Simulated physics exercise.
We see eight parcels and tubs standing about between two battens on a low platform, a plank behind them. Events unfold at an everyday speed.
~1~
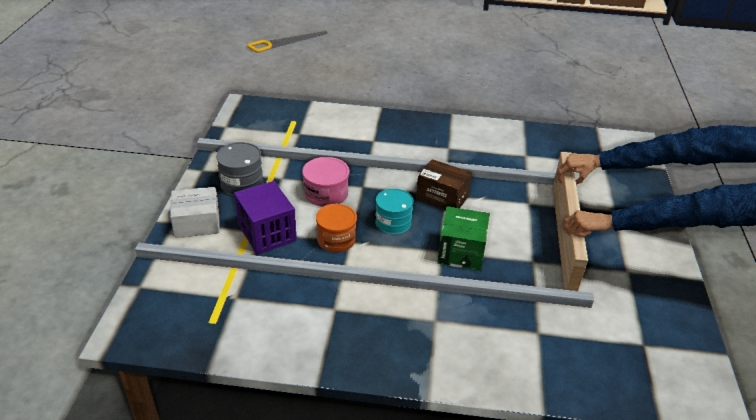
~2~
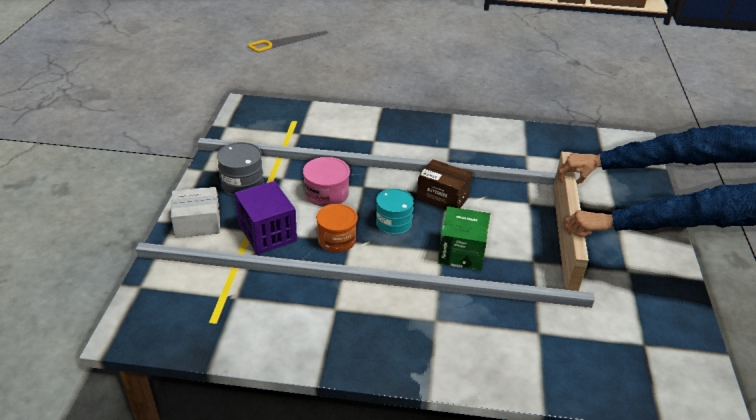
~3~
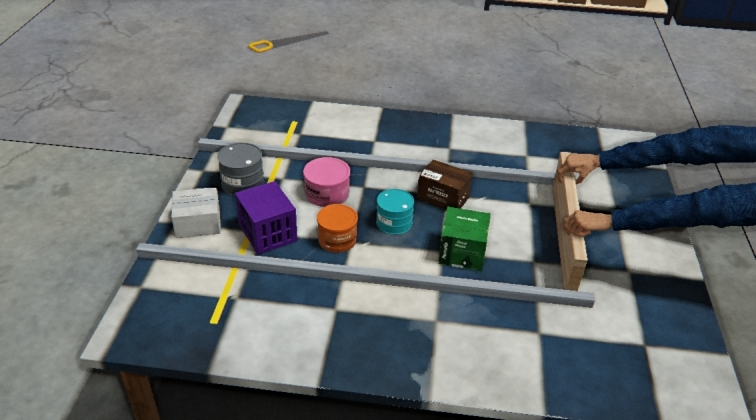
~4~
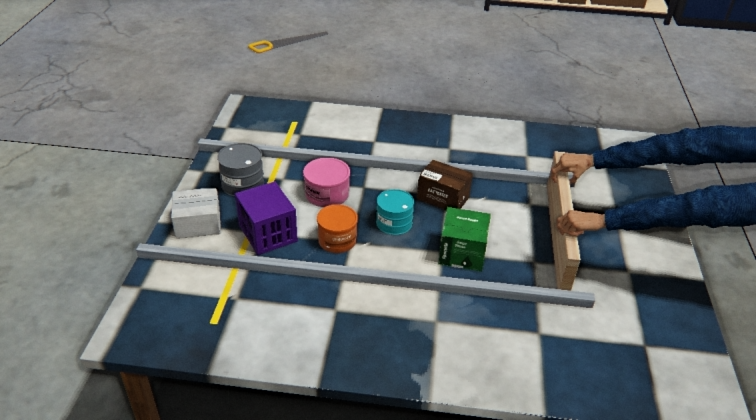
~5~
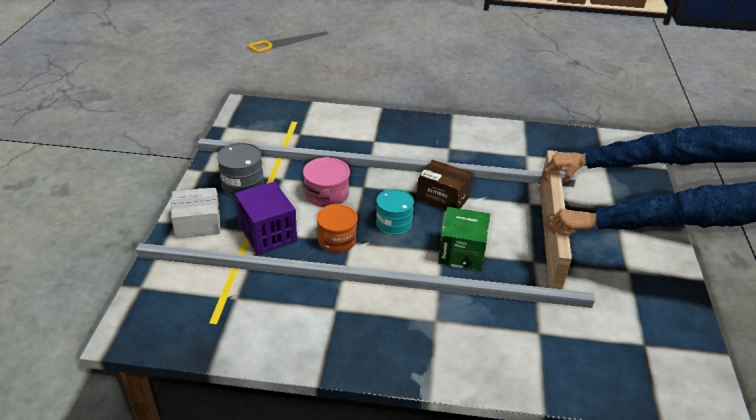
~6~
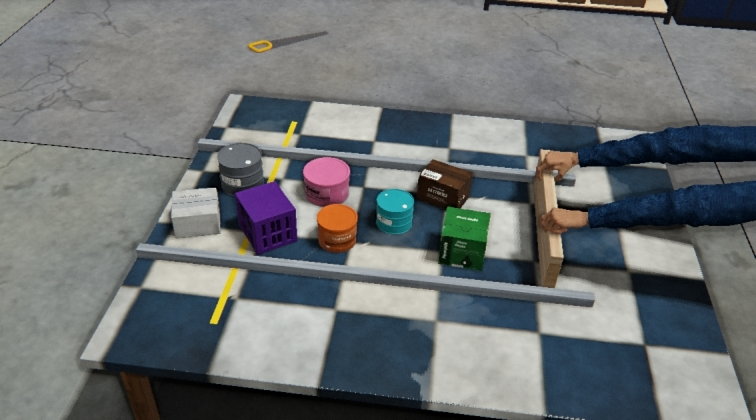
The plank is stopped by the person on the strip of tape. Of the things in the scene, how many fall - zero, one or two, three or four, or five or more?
After that push, what drops off the edge is more than two, under five.
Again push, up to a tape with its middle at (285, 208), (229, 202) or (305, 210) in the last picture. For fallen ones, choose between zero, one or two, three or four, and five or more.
Taking the places in the order asked: One or two, then three to four, then one or two.
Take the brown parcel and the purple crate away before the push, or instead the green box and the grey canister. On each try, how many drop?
That makes 1 fallen, then 1 fallen in the other try.
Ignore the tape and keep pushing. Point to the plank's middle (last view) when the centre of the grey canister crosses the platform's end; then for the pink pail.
(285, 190) and (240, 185), more or less.
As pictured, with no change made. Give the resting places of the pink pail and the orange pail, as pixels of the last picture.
Final centres, in order: Near (203, 170), near (188, 215).
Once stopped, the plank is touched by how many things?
My count gives 3.
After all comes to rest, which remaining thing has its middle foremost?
It would be the pink pail.
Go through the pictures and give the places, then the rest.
The first frame shows white box (195, 212); grey canister (240, 169); purple crate (266, 217); plank (568, 219); tape (260, 205).
The second frame shows grey canister (241, 169); pink pail (327, 182).
The third frame shows purple crate (267, 217); orange pail (337, 229).
The fourth frame shows white box (196, 213); plank (562, 219).
The fifth frame shows grey canister (241, 170); turquoise canister (395, 211).
The sixth frame shows white box (196, 213); grey canister (241, 170); purple crate (266, 217); plank (546, 216); tape (261, 205).
Early on, none off yet; white box at rest near (196, 213); grey canister at rest near (241, 170); purple crate at rest near (266, 217).
A while later, none off yet; white box travelled about its own width near (162, 207); grey canister travelled about its own width near (210, 166); purple crate travelled about its own width near (200, 214).
Finally, the number that fall off is three or four; lost, purple crate, grey canister and white box.
